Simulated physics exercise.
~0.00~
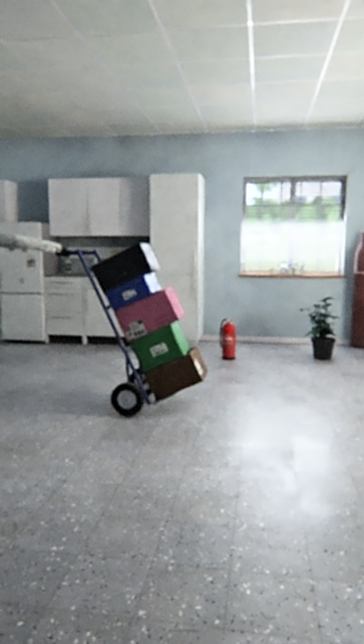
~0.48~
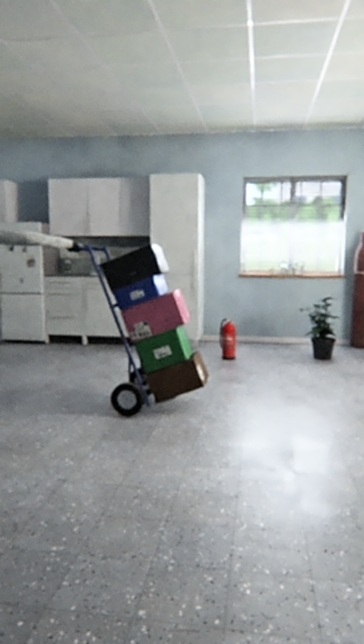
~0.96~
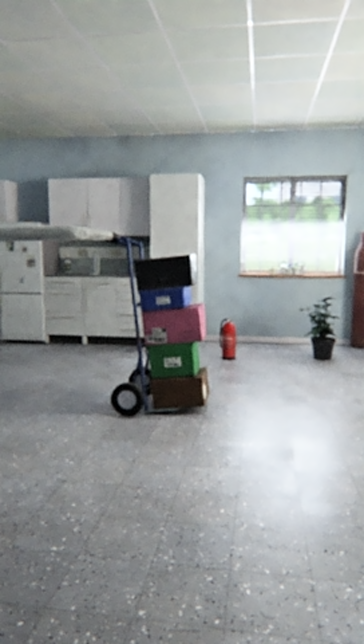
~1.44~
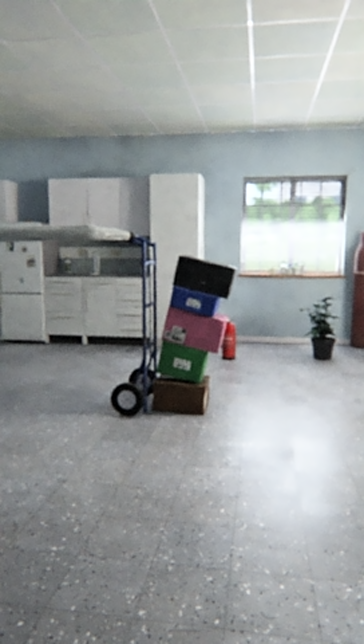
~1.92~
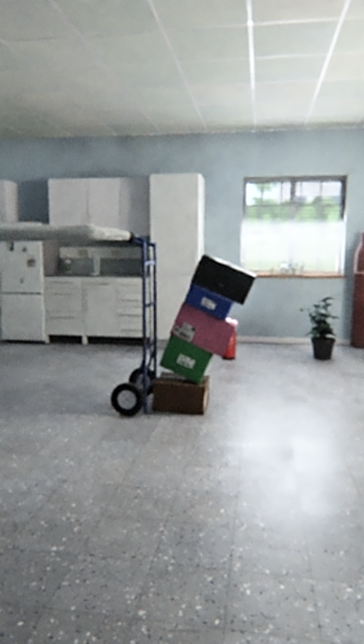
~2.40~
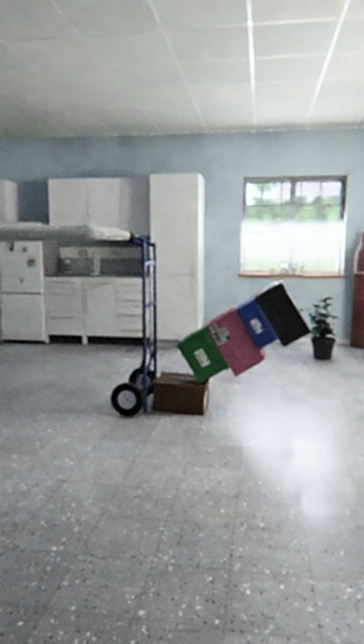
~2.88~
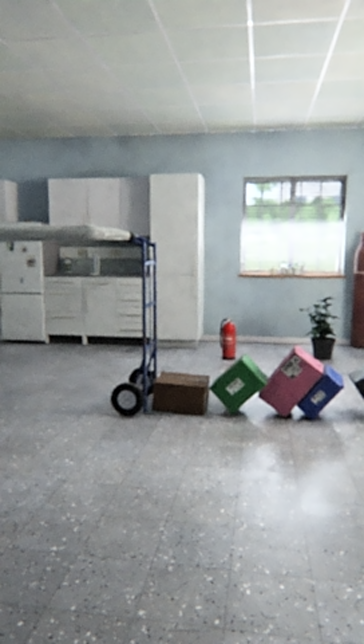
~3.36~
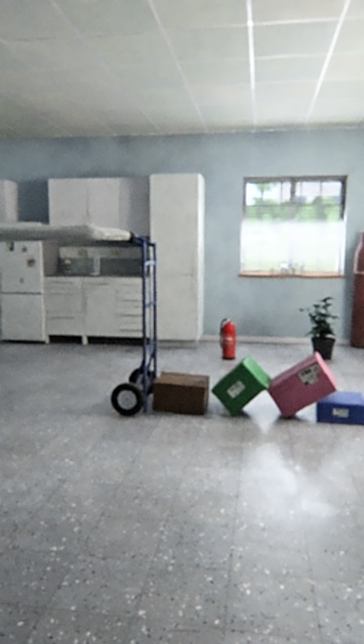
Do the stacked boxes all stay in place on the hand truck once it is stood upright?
No, the black, blue, pink and green boxes all topple off to the right. Only the brown one at the bottom stays by the truck.
